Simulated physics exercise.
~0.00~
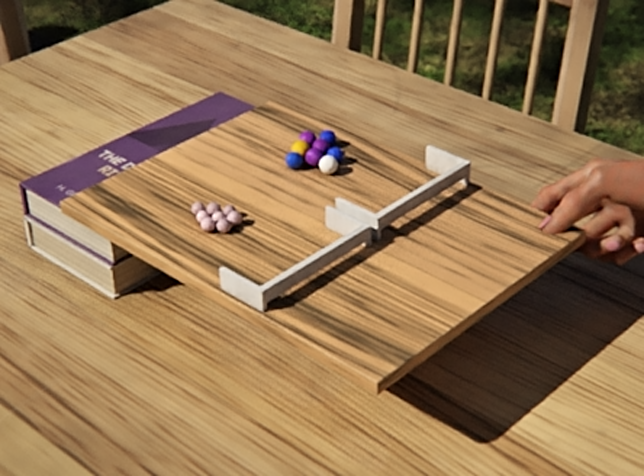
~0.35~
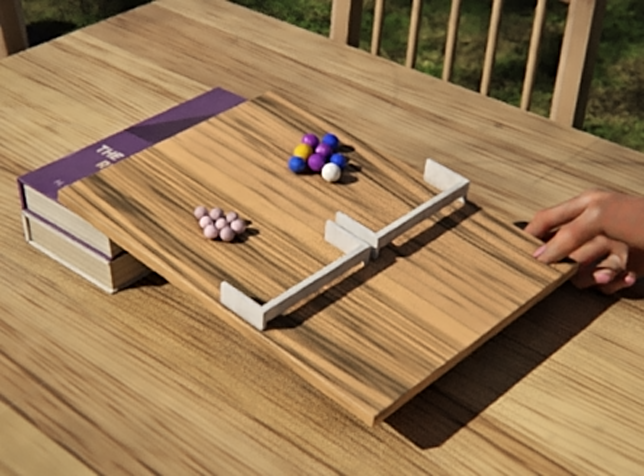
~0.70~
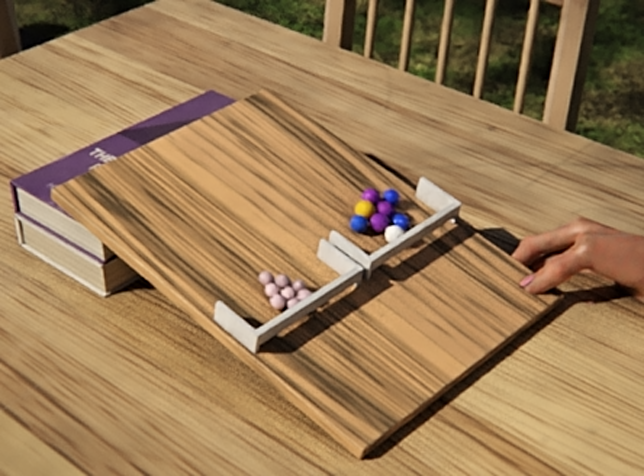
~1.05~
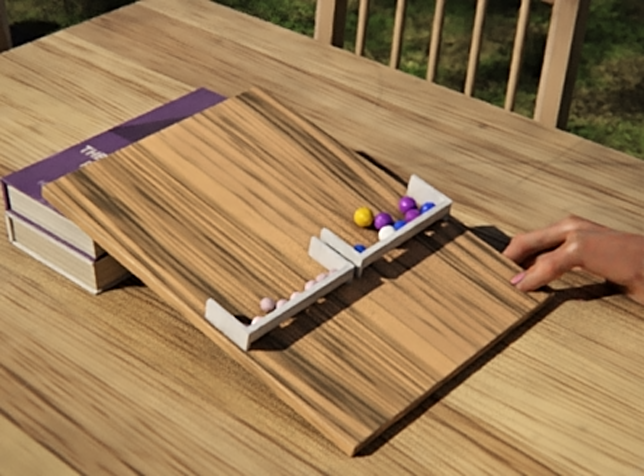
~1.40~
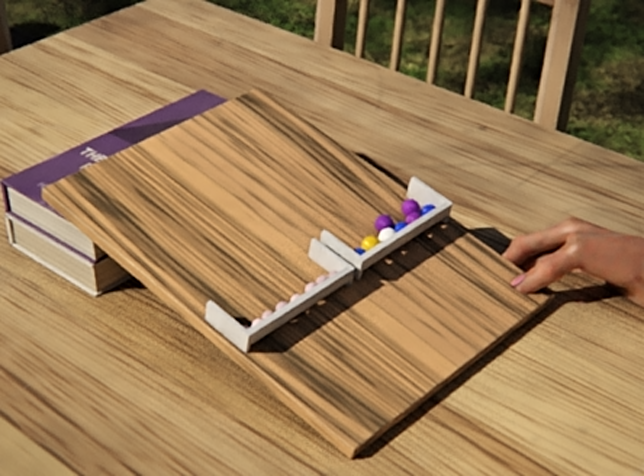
Small balls in two clusters rolling down a wooden board as a hand lowers one end, gathering behind two pale barriers.
